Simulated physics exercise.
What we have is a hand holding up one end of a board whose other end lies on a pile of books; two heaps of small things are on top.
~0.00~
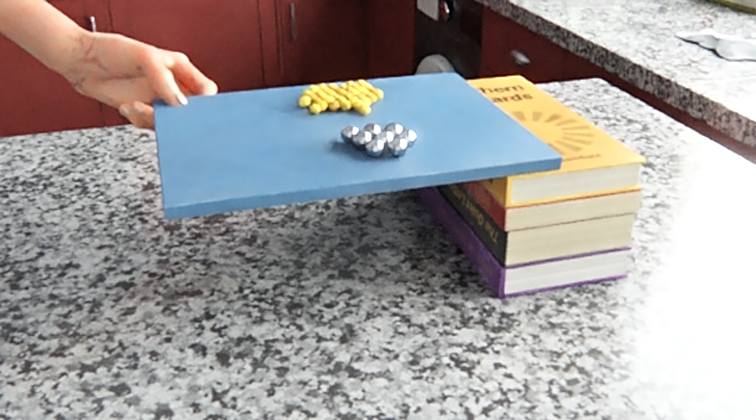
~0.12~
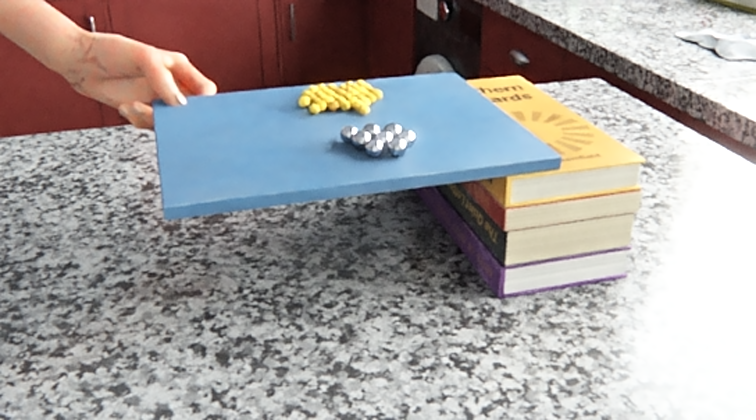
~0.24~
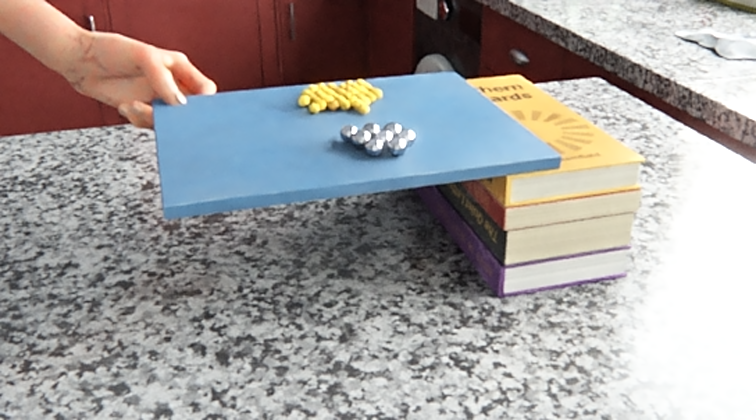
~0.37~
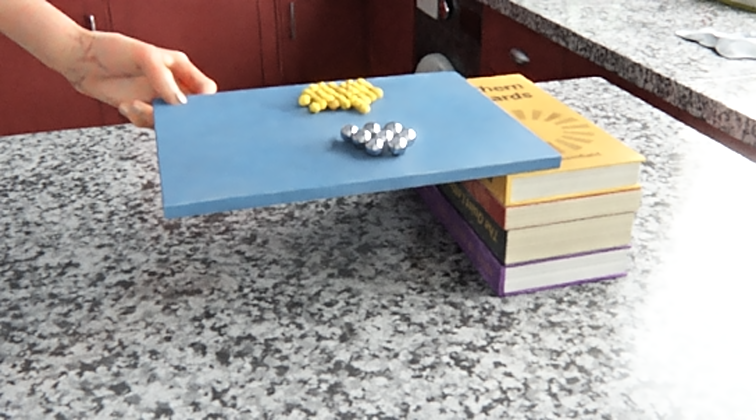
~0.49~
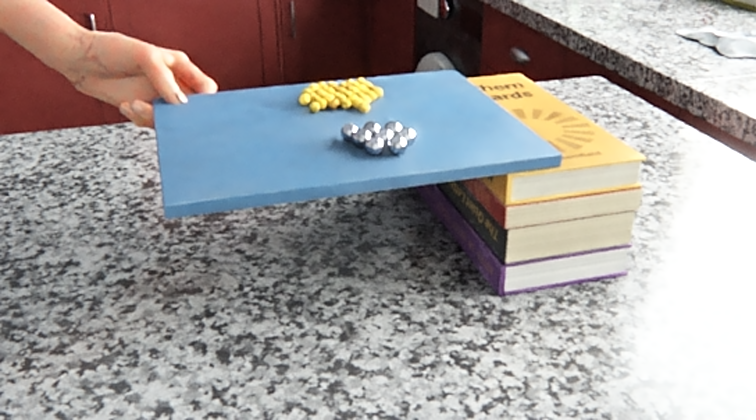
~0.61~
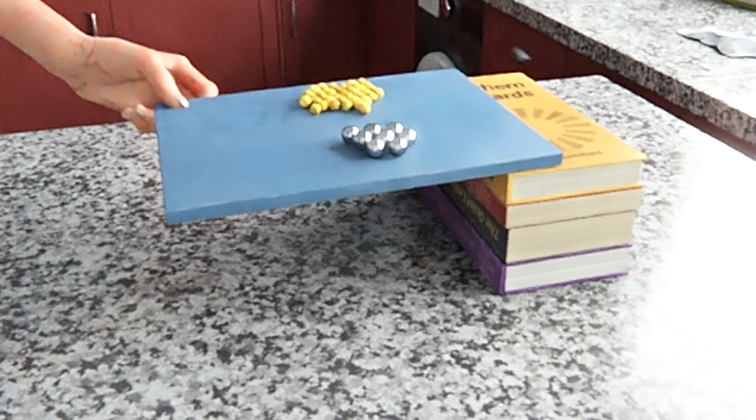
A hand holding one end of a blue board resting on stacked books, barely lowering it beneath silver balls and yellow pieces.
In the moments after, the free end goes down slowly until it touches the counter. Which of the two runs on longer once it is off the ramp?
Farther out at the end: The front one.
After 1.04 s, board sloping at 12°; front lot all still on the board; back lot all still on the board.
After 1.50 s, board sloping at 23°; front lot mostly less than half a board's length out; back lot all still on the board.
After 2.05 s, board resting at 26°; front lot mostly one to two board lengths out; back lot mostly less than half a board's length out.
By the end (3.7 s), board resting at 26°; front lot mostly more than two board lengths out, about a third gone off the counter; back lot mostly less than half a board's length out; the front lot has gone farther.
